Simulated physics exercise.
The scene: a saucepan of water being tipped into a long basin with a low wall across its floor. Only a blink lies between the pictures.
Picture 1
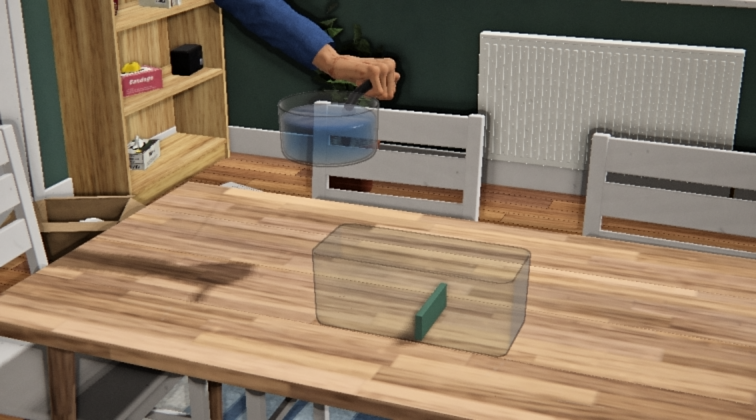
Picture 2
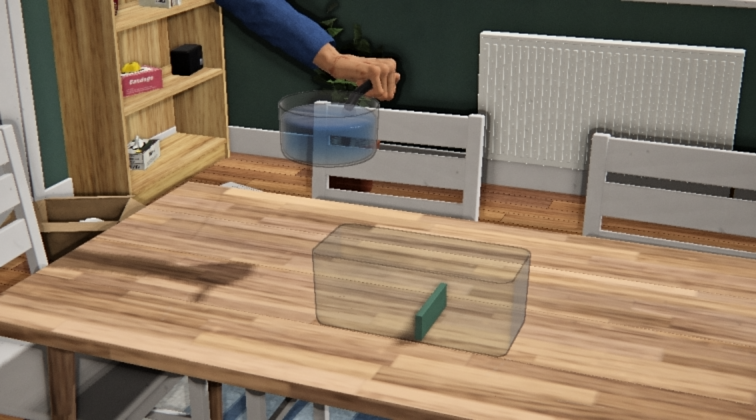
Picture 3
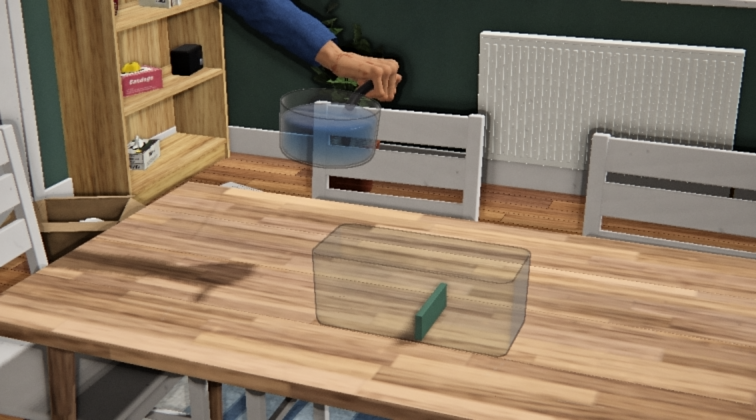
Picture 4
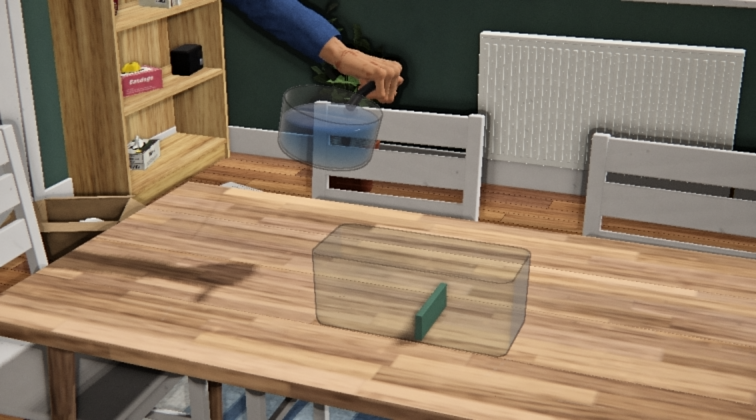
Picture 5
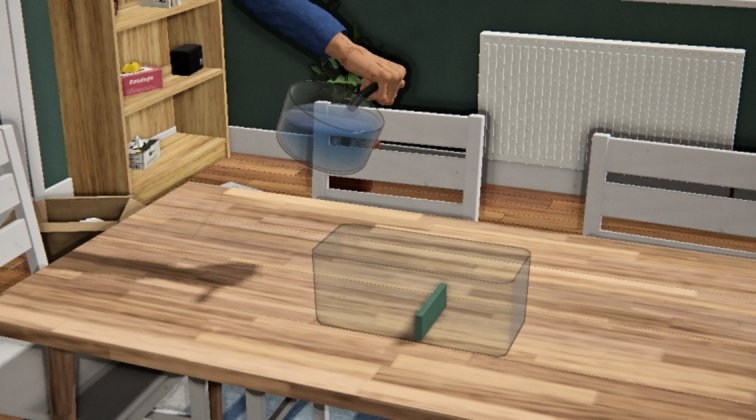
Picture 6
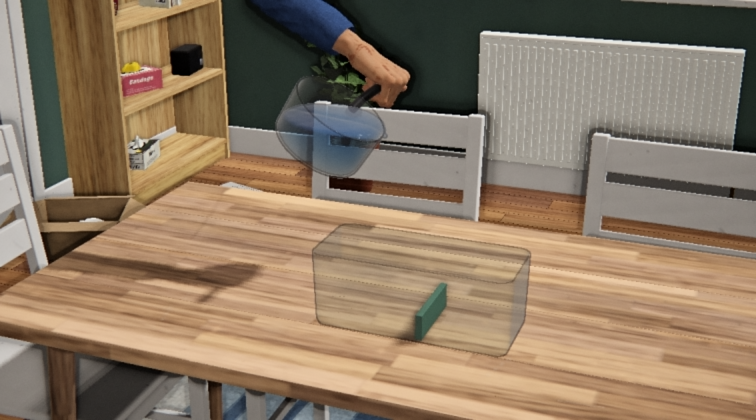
A hand in a blue sleeve held a clear pan of water above a wooden table, level at first, then tilted it steadily to the right beside a see-through basin with a low green wall inside.
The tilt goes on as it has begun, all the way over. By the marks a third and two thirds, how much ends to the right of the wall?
It comes to under a third.
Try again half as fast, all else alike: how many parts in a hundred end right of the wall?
It comes to 40 per cent or so.
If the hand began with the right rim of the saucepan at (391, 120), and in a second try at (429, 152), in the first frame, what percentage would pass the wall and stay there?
First some 35, then 65 per cent.
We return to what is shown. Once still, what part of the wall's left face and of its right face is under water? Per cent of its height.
The left part 70 per cent, the right part 30.
A moment on, the saucepan is tipped on its side and 30 per cent is still to pour, 15 is left of the wall and 2 right of it.
Next, the saucepan is tipped right over and 7 per cent is still to pour, 70 is left of the wall and 15 right of it.
Then the saucepan is tipped right over and 1 per cent is still to pour, 68 is left of the wall and 18 right of it.
Later the saucepan is tipped right over and 0 per cent is still to pour, 70 is left of the wall and 21 right of it.
Finally, 69 per cent lies left of the wall, 22 right of it and 8 outside.
